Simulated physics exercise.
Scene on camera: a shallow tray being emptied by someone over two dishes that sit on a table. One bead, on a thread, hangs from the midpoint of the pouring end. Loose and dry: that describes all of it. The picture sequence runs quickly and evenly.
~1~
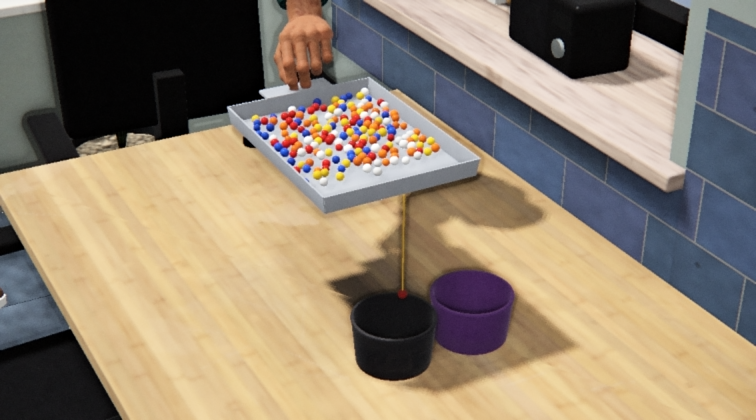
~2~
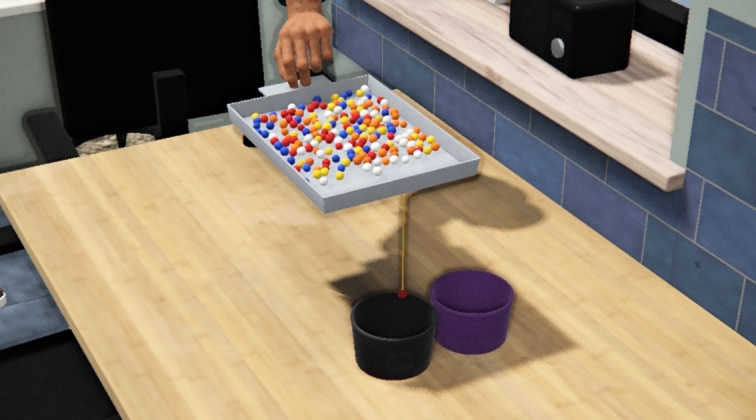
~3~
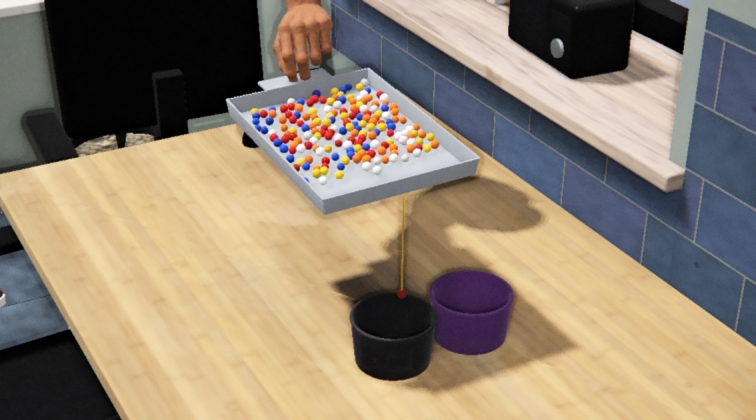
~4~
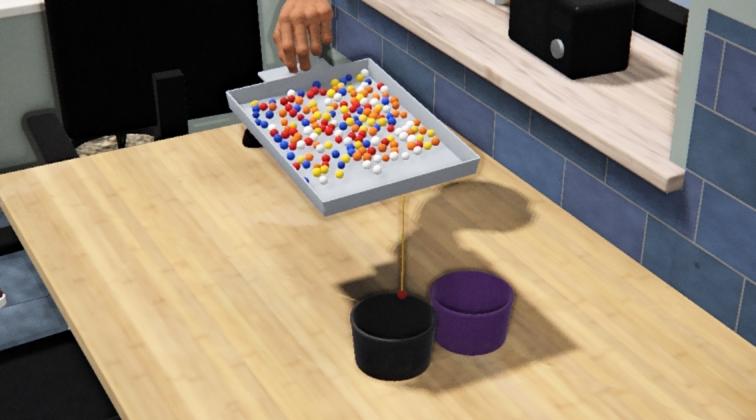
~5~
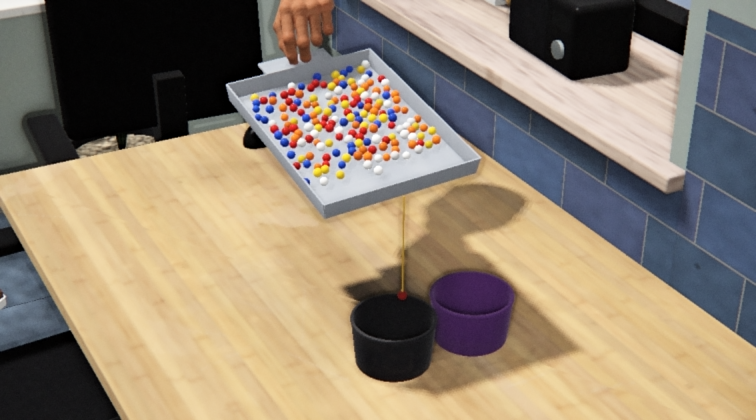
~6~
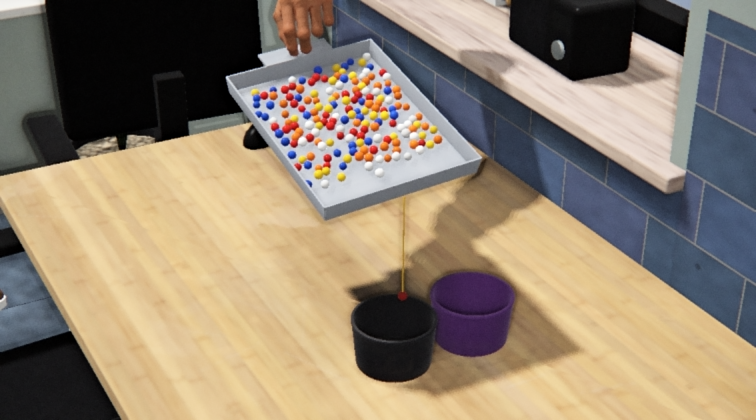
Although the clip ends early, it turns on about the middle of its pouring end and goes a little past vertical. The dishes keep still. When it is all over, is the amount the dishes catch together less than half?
Yes, they hold less than half.
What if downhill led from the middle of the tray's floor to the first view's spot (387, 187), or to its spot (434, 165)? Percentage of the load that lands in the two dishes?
It comes to about 10 per cent the first time and about 90 per cent the second.
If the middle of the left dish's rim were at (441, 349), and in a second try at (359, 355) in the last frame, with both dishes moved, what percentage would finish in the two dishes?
In order: 10 percent and 70 percent.
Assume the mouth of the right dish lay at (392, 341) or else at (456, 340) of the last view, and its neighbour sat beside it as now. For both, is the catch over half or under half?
For the earlier try a larger portion is kept, for the later one a smaller portion.
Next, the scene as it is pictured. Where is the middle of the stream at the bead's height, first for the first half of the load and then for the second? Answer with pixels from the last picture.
Near (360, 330) to start, and near (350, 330) afterwards.
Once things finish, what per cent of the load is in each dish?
Per hundred pieces: Left dish roughly 10, right dish roughly 0.
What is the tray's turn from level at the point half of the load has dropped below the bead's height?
The tilt then is about 100°.
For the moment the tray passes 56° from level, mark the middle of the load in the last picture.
Somewhere about pixel (365, 174).
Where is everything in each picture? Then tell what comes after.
Corners of the pouring end (325, 196) and (476, 158), level; middle of the load (351, 133), round plastic beads; left dish (414, 355); right dish (493, 329); bead on its thread (402, 294), in the first picture.
Corners of the pouring end (325, 196) and (476, 158), level; middle of the load (350, 131), in the second picture.
Corners of the pouring end (324, 197) and (476, 157), tipped barely, lowest at the left corner; middle of the load (350, 127), in the third picture.
Corners of the pouring end (325, 200) and (477, 157), tipped a little, lowest at the left corner; middle of the load (350, 122), in the fourth picture.
Corners of the pouring end (325, 203) and (477, 157), tipped a little, lowest at the left corner; middle of the load (351, 118), in the fifth picture.
Corners of the pouring end (326, 205) and (478, 157), tipped a little, lowest at the left corner; middle of the load (352, 115), almost all on the move; left dish (414, 356); right dish (493, 331), in the sixth picture.
Just after the last frame, tray tipped steeply; almost all on the tray; just a few outside both; just a few in the air.
A moment on, tray tipped right over; roughly half on the tray; just a few in the left dish; about a tenth outside both; roughly a third in the air.
Further on, tray tipped past a quarter turn; about a tenth in the left dish; the larger part outside both.
When it is over, tray tipped past a quarter turn; about a tenth in the left dish; not one in the right dish; almost all outside both.
